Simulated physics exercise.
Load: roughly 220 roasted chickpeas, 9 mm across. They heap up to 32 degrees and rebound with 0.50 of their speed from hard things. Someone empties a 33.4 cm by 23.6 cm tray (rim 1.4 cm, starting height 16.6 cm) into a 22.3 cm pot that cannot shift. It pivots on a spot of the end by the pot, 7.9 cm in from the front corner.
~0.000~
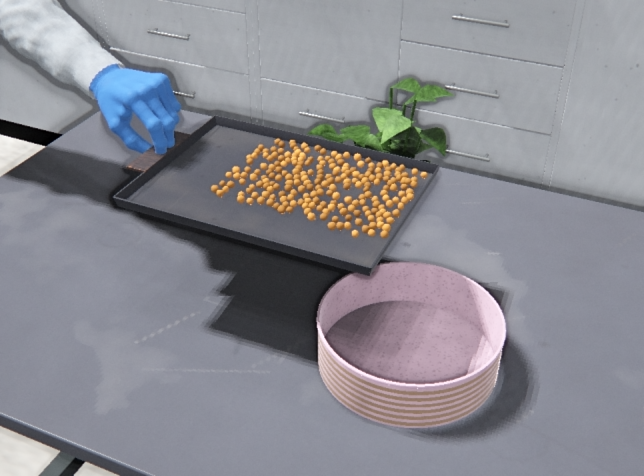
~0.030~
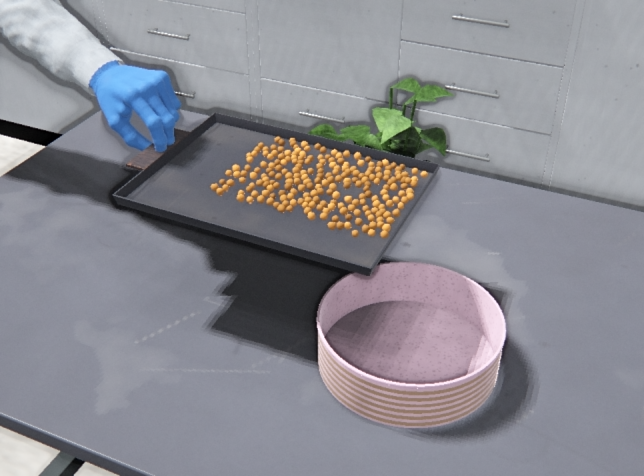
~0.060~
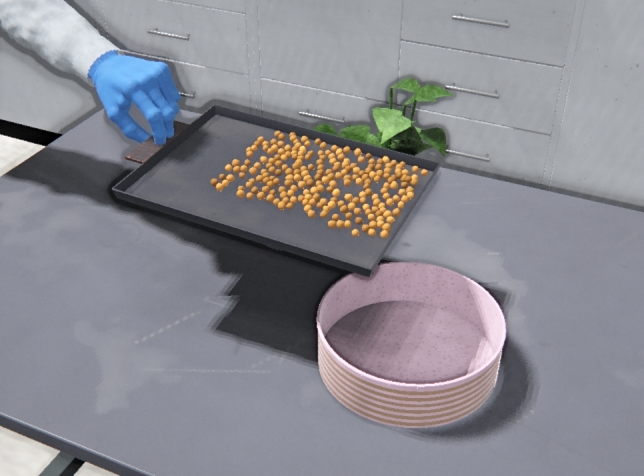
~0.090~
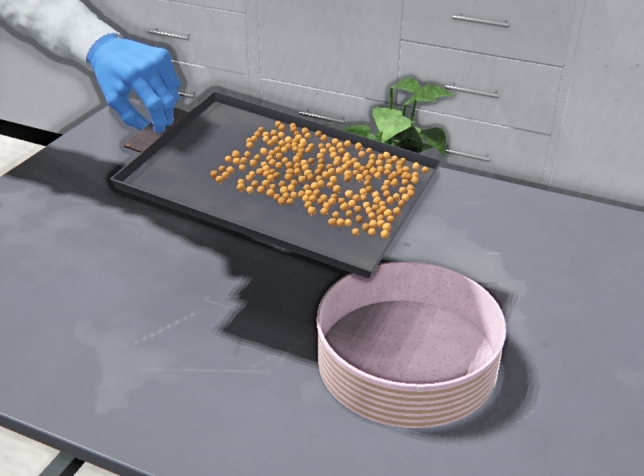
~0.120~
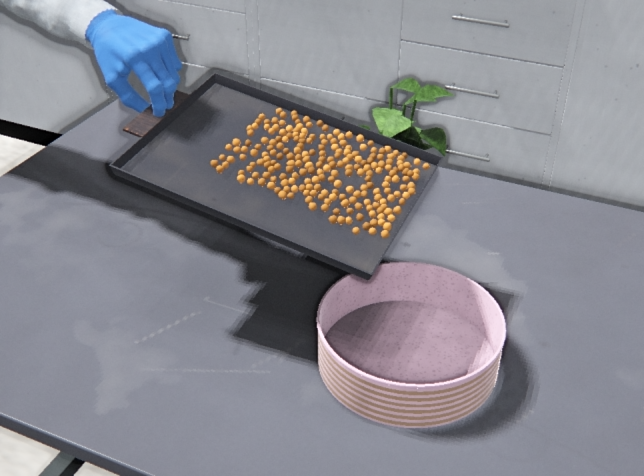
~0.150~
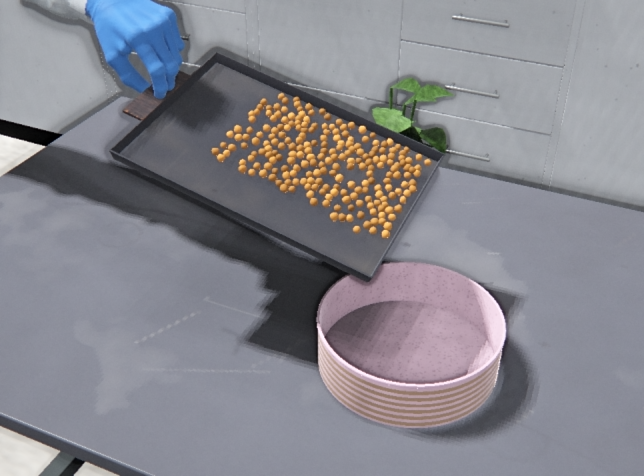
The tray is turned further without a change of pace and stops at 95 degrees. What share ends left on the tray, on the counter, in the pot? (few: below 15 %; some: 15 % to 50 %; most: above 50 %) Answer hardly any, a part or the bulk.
Tray: Hardly any, counter: Hardly any, pot: The bulk.
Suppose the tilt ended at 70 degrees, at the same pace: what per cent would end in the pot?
Then about 70 per cent.
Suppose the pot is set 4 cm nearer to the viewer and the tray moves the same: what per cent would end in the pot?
In that case some 95 per cent.
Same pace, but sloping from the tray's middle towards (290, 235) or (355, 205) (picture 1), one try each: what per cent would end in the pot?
Some 75 and 55 per cent.
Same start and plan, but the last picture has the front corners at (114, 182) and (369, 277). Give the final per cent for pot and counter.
Pot 80, counter 20.
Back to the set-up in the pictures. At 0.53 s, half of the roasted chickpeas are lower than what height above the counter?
Roughly 20 cm.
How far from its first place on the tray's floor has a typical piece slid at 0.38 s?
Some 3 cm.
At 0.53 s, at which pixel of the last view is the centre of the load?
Near (399, 230).
After 0.38 s, tilt 57 degrees; the tray holds 100 %, the pot 0 %.
Then, at 0.53 s, tilt 84 degrees; the tray holds 95 %, the pot 0 %.
After 0.80 s, tilt 95 degrees; the tray holds 5 %, the pot 95 %.
At rest (1.4 s), tray 0 %, counter 0 %, pot 100 %.
